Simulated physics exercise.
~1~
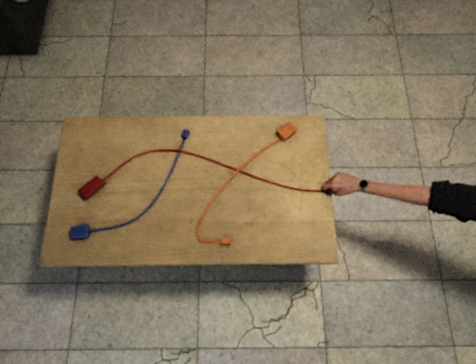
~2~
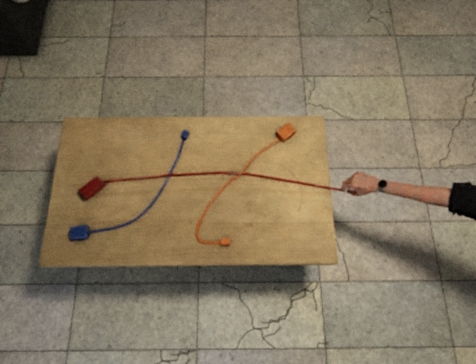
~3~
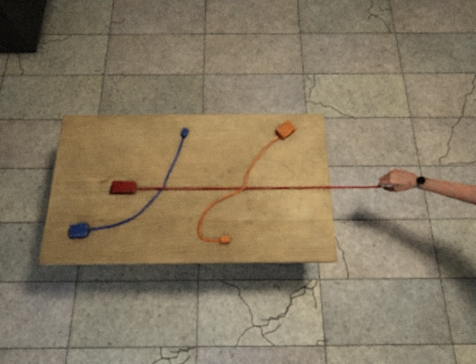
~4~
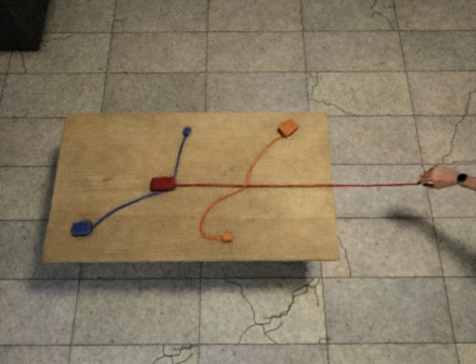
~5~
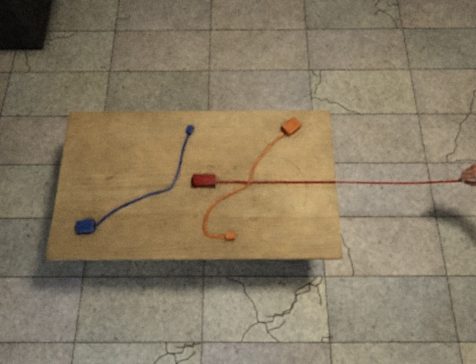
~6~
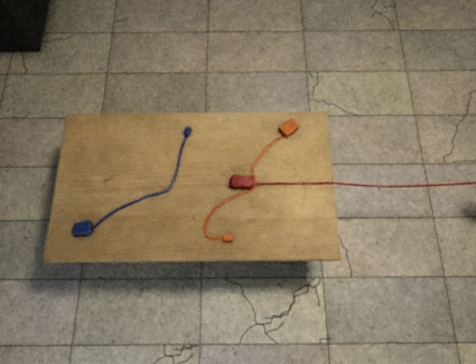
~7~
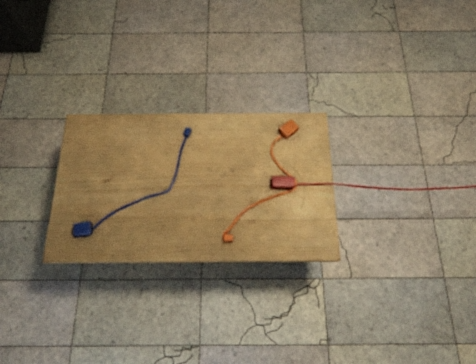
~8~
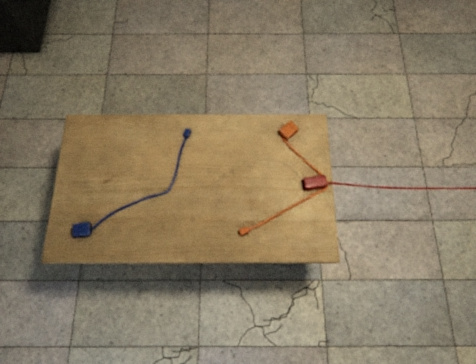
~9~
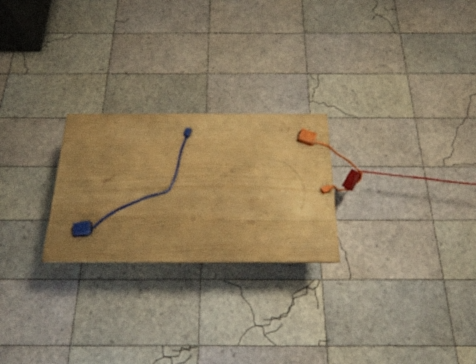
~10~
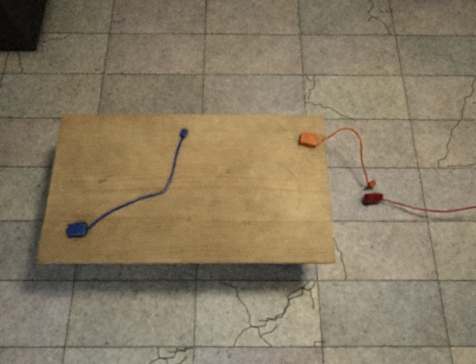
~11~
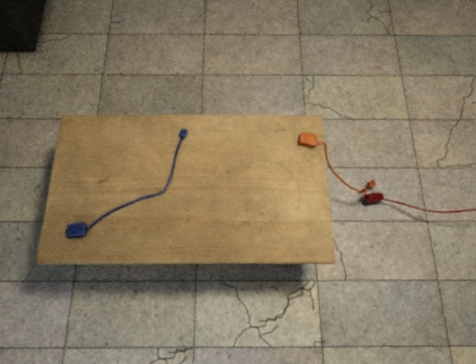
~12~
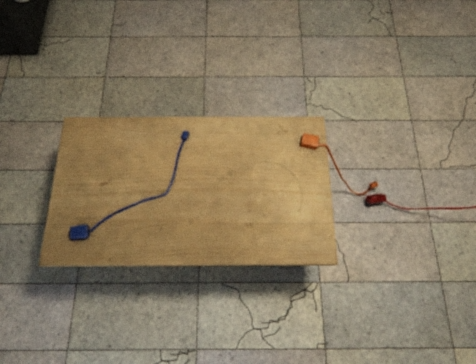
A hand pulls the red lead right off the table, dragging the orange lead partly over the edge.
